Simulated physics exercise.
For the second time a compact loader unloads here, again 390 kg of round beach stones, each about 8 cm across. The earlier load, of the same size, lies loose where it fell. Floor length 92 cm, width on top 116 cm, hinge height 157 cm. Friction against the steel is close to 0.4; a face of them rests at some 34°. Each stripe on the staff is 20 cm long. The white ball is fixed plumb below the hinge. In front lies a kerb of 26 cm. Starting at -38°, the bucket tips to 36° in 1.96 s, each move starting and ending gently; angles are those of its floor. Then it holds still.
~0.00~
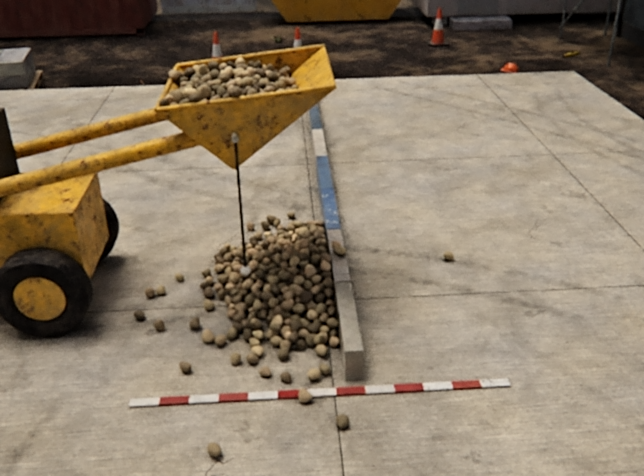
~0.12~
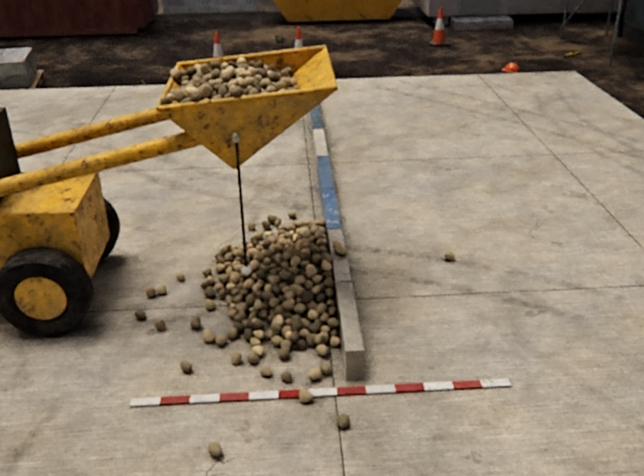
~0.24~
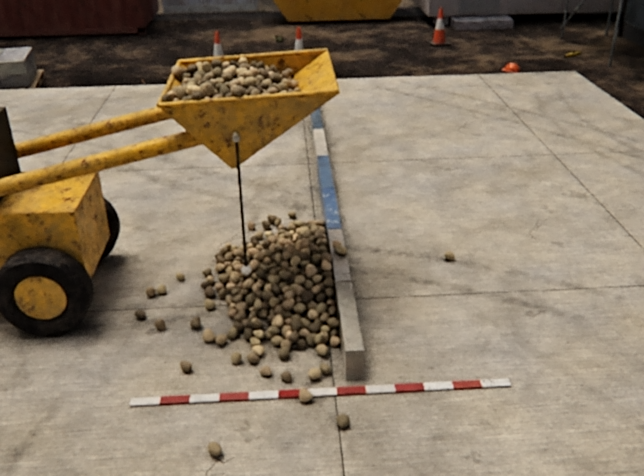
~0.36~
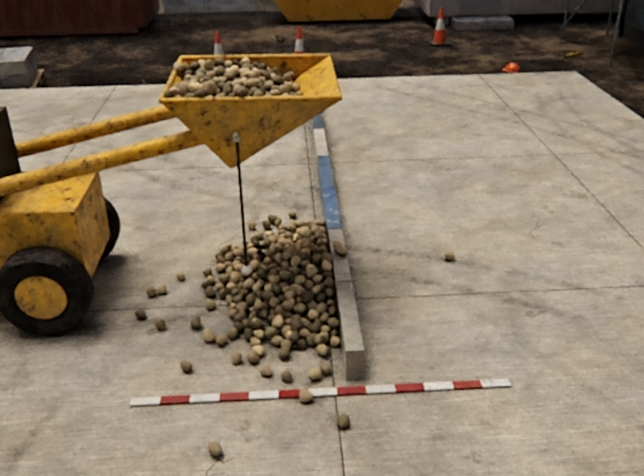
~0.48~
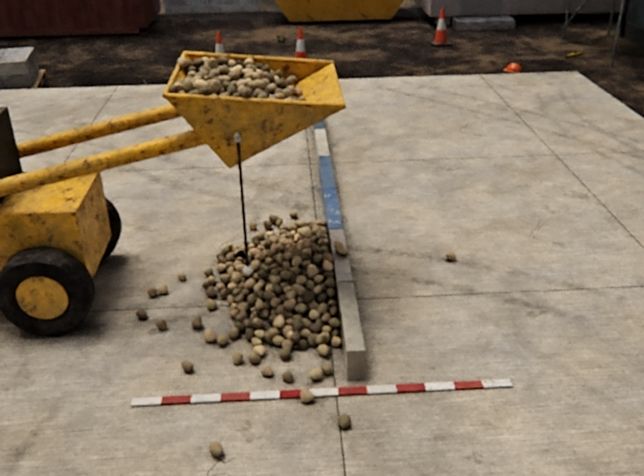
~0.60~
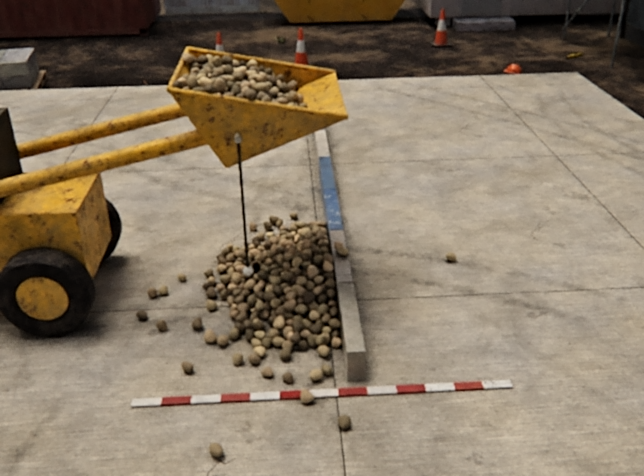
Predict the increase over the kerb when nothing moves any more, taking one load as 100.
Close to 97 parts in a hundred.
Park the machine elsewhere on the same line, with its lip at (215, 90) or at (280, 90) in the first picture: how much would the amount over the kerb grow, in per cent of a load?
Near 0 per cent from the first place, 40 from the second.
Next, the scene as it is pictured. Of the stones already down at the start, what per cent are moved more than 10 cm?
About 0 per cent.
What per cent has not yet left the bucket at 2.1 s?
It holds some 25 per cent.
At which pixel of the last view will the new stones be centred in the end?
Around (409, 275).
After 1.5 s the floor is at 24°; in per cent of one load, 96 in the bucket, 104 on this side of the kerb, 1 over the kerb; the foremost stones are at (359, 207).
After 2.1 s the floor is at 36°; in per cent of one load, 27 in the bucket, 123 on this side of the kerb, 50 over the kerb; the foremost stones are at (426, 266).
After 2.4 s the floor is at 36°; in per cent of one load, 1 in the bucket, 113 on this side of the kerb, 86 over the kerb; the foremost stones are at (494, 276).
After 5.2 s the floor is at 36°; in per cent of one load, 0 in the bucket, 103 on this side of the kerb, 97 over the kerb; the foremost stones are at (589, 279). Net gain over the kerb, 97.
